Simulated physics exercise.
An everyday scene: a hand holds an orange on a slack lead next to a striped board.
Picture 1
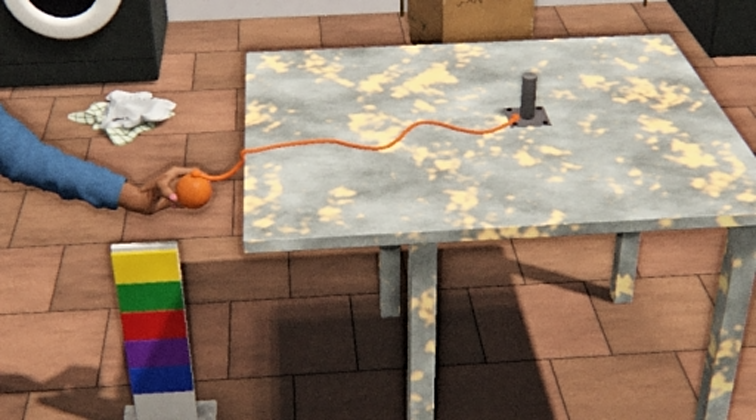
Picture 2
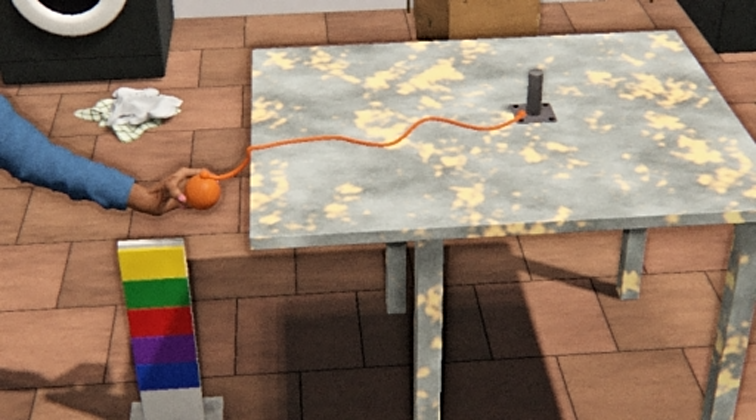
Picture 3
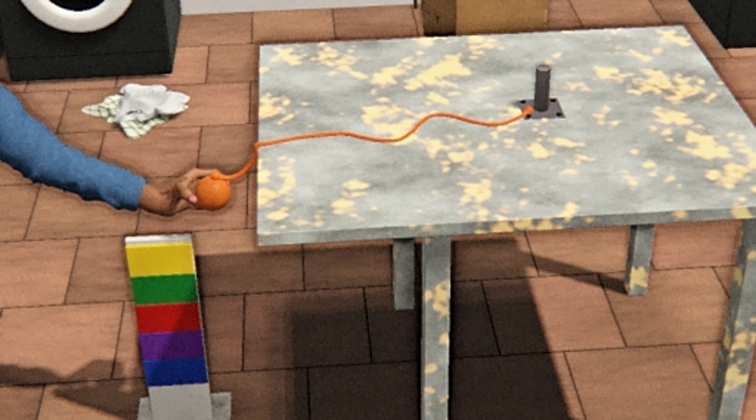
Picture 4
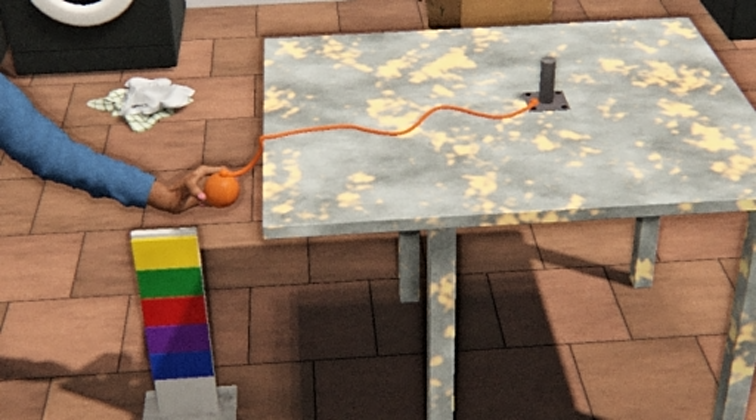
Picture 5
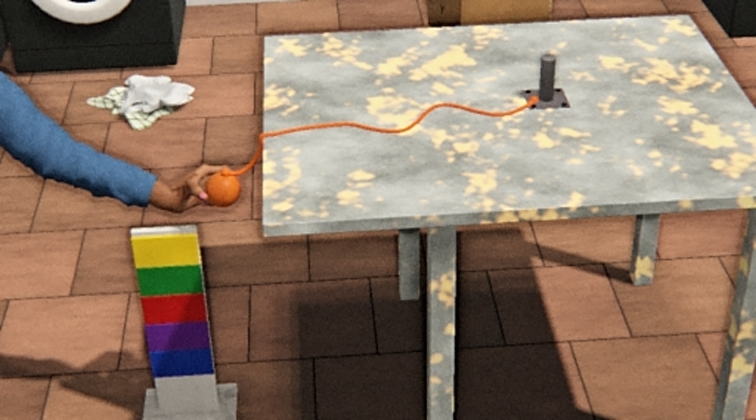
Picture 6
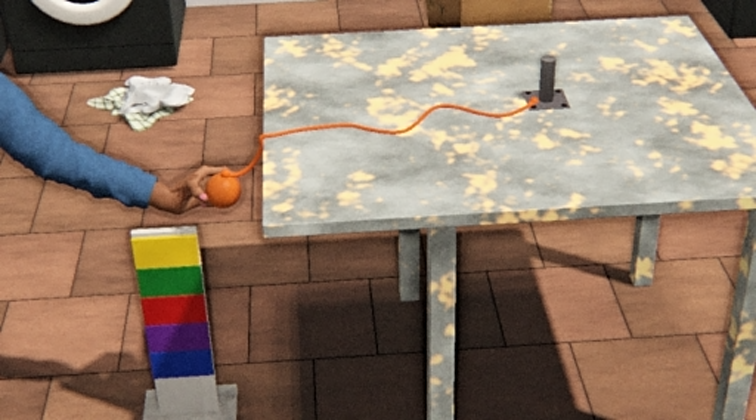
A blue-sleeved arm reaches in from the left above a brown tiled floor, seen from slightly above, beside a grey table with yellow patches. The hand holds an orange ball on an orange cord running across the tabletop to a dark post, above a panel striped yellow, green, red, purple and blue. The camera shifts slightly, sliding everything gently right and up, then rests, while the hand keeps its grip.
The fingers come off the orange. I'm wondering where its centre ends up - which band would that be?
That would be the yellow band.
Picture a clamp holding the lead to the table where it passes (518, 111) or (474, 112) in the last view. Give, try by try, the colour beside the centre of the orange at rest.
Try one: Yellow. Try two: Yellow.
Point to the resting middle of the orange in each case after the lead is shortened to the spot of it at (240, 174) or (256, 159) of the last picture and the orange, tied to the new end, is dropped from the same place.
(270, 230) and (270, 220).
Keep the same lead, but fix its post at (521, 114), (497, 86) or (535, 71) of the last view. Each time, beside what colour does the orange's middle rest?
First try: Green; second try: Green; third try: Yellow.
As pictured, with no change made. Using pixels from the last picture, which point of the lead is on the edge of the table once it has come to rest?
It's near (305, 130) in the last picture.
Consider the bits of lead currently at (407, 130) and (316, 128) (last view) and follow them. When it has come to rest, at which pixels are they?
First one close to (366, 121), second close to (272, 133).
A little later, orange near (283, 245); level with yellow.
Next, orange near (255, 246); level with yellow.
When it is over, orange near (272, 245); level with yellow. The lead holds its middle at yellow.
